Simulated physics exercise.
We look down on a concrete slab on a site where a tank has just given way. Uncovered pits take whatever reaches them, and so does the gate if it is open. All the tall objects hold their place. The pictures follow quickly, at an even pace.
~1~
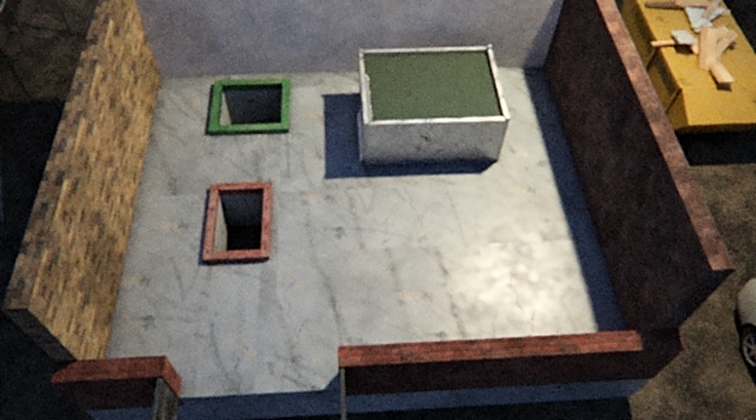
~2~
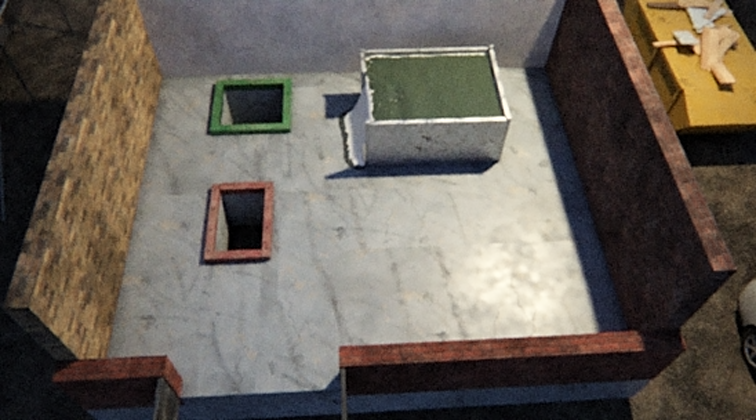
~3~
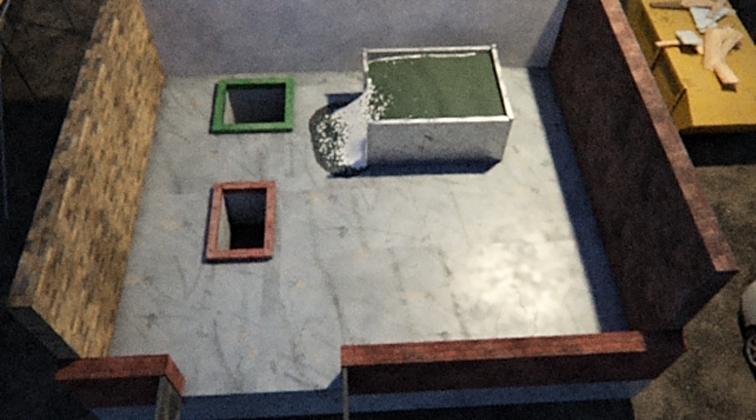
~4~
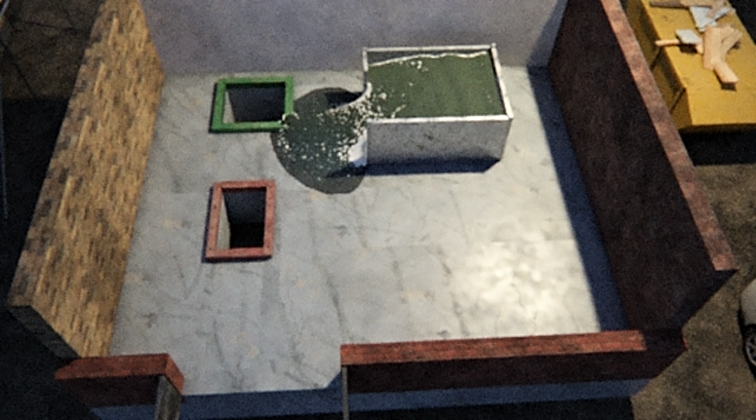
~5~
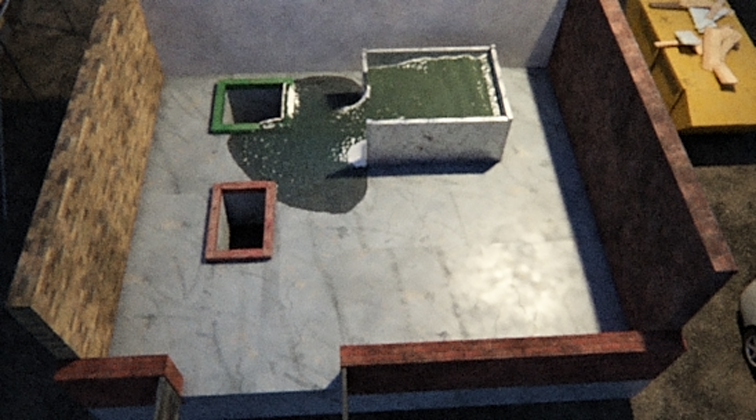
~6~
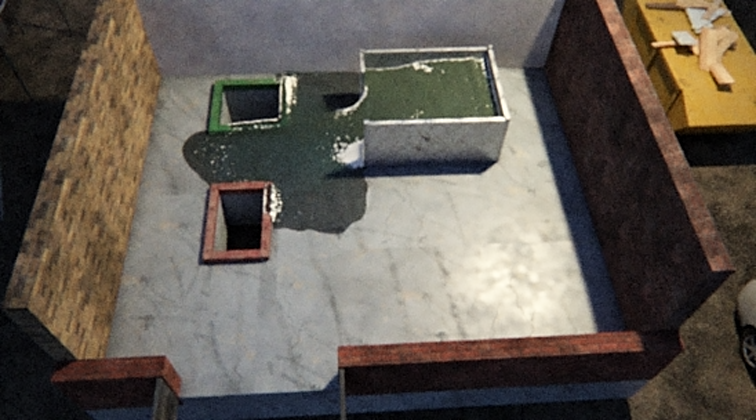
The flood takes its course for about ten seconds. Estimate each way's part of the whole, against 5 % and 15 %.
In the end: The gate takes over 15 %; the red pit takes between 5 and 15 %; the green pit takes over 15 %.
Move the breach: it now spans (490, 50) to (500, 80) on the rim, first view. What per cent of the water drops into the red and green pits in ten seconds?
Roughly, in per cent: Red 0, green 4.
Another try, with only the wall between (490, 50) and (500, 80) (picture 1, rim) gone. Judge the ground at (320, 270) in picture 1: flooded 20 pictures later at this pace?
Answer: Dry.
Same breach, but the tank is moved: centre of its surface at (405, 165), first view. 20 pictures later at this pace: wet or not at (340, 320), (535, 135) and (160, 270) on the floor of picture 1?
In turn: Dry, no water, covered.
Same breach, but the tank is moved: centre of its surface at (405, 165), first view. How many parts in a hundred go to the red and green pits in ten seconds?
In per cent: Red 40, green 2.
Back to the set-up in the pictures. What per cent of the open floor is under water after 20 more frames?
Some 50 per cent.
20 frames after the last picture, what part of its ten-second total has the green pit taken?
I make it 80 per cent.
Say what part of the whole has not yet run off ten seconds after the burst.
I make it 56 per cent.
A moment on, water covers 25 % of the floor; the gate 0 %, the red pit 2 %, the green pit 5 %.
Next, water covers 45 % of the floor; the gate 0 %, the red pit 5 %, the green pit 10 %.
Then, water covers 50 % of the floor; the gate 4 %, the red pit 7 %, the green pit 14 %.
Later, water covers 60 % of the floor; the gate 12 %, the red pit 7 %, the green pit 18 %.
In the end, water covers 90 % of the floor; the gate 18 %, the red pit 7 %, the green pit 18 %.
